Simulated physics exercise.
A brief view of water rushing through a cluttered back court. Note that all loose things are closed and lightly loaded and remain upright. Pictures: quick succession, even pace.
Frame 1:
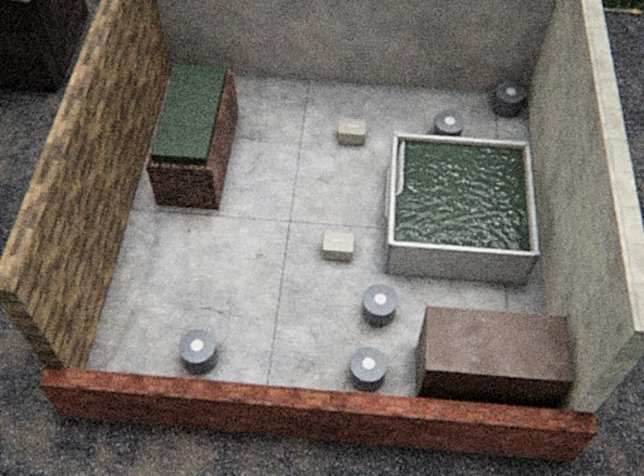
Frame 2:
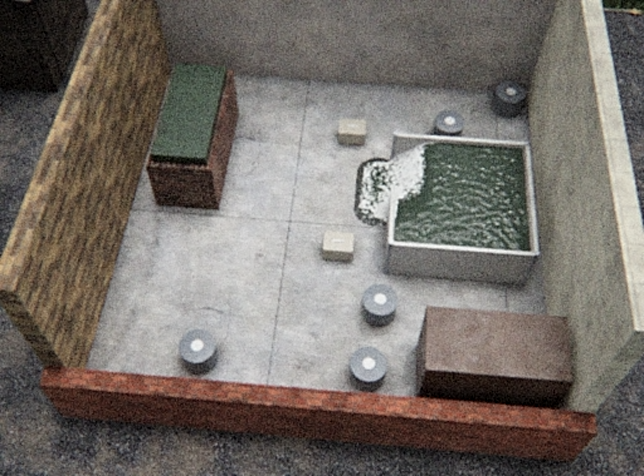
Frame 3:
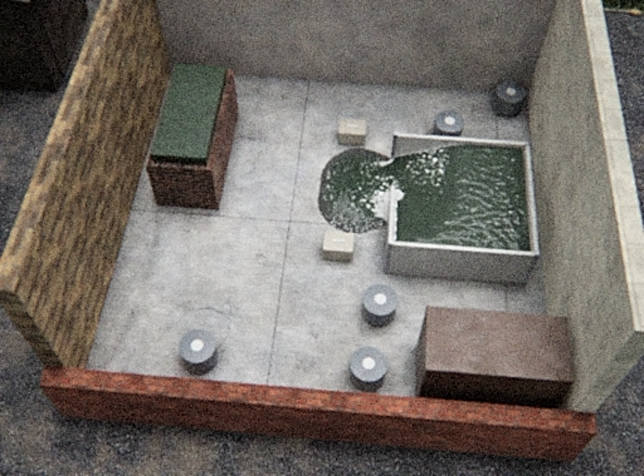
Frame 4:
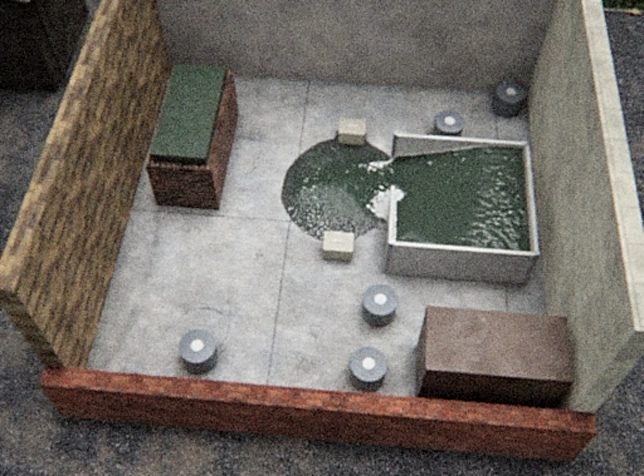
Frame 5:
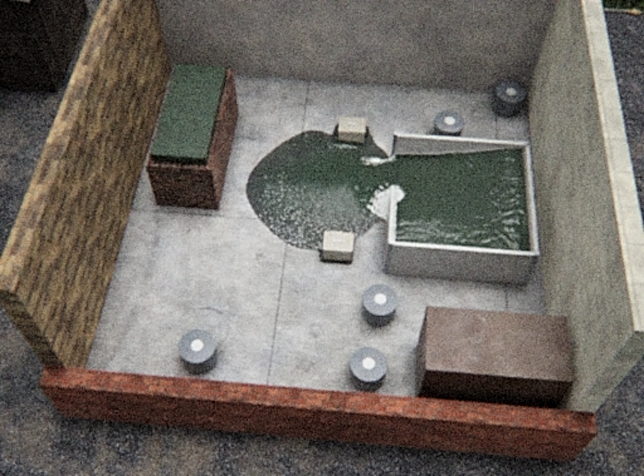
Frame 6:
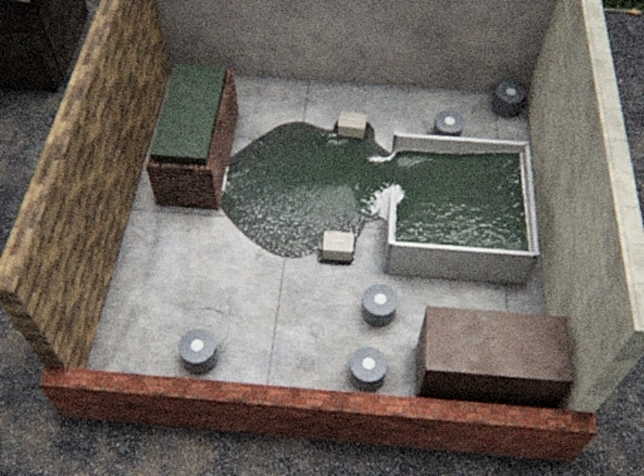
Green water pours through the left side of a raised square tank in a walled court, spreading leftward across the pale floor between two small blocks until it reaches a green-topped brick box; the grey cylinders stay put.
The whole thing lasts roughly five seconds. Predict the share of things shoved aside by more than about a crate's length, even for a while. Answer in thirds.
Less than a third.
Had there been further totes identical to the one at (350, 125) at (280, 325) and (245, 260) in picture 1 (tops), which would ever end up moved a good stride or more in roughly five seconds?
The first came up short, and the other did it.
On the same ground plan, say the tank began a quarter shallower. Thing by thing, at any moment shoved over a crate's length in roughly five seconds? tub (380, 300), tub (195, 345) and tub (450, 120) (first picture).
Result by item: Didn't cover it; didn't cover it; didn't cover it.
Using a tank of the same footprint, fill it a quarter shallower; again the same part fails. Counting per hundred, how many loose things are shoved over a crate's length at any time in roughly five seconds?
10 per cent.
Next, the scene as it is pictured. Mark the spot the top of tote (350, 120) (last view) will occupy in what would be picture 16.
It should be near (359, 81).
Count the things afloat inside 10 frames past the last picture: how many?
Counting them up gives 0.
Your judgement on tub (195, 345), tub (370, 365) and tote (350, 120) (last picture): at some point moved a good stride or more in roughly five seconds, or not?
Tally in given order: The full distance / less than that / the full distance.
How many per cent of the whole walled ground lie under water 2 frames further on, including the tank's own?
That works out to about 30 in a hundred.
A moment on, 1 of 7 are well off their spots; 0 afloat.
Next, 1 of 7 are well off their spots; 0 afloat.
Later, 1 of 7 are well off their spots; 0 afloat.
In the end, 2 of 7 are well off their spots, and 2 have been at some point; 1 afloat.
